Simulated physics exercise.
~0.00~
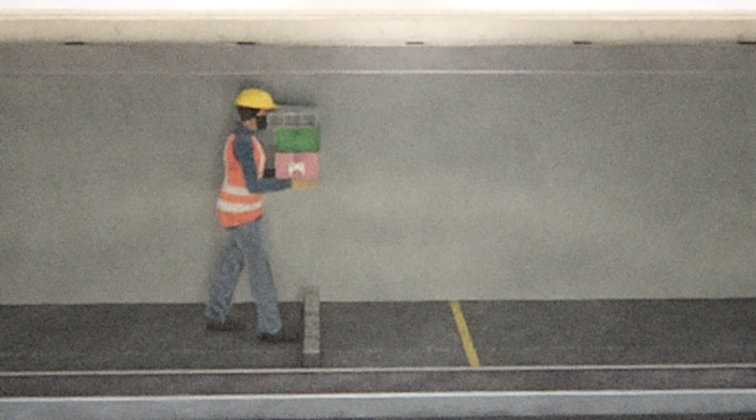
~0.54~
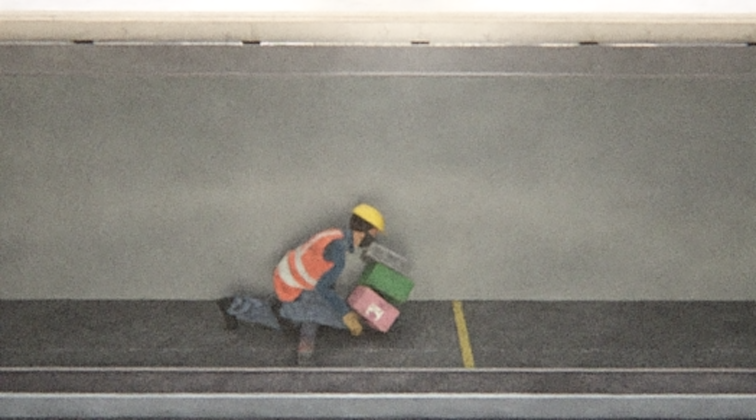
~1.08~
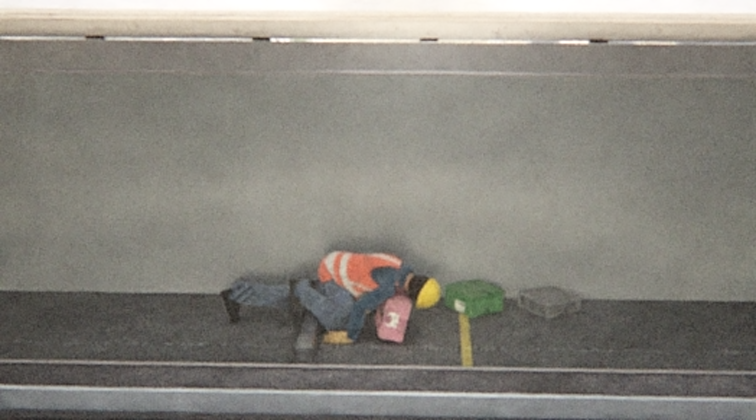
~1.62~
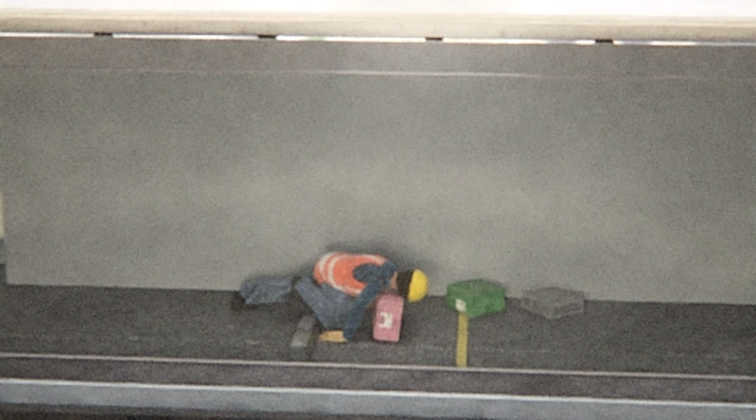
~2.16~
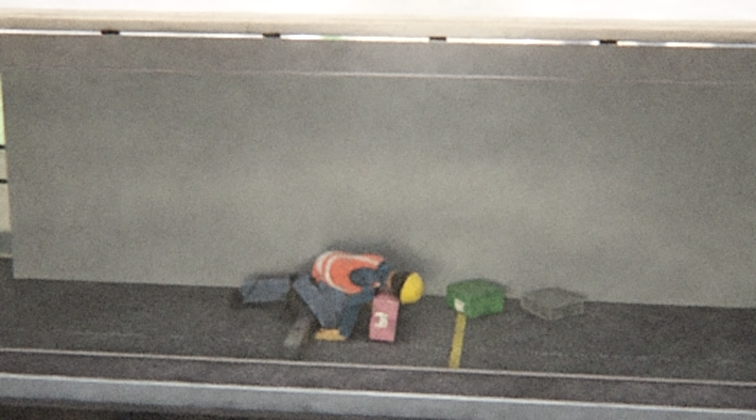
We see a worker in a yellow helmet and orange vest carrying three stacked boxes pitch forward over a low rail and fall, sending the green carton and grey crate onto the yellow line and past it, while the pink carton and the worker's head stop short.
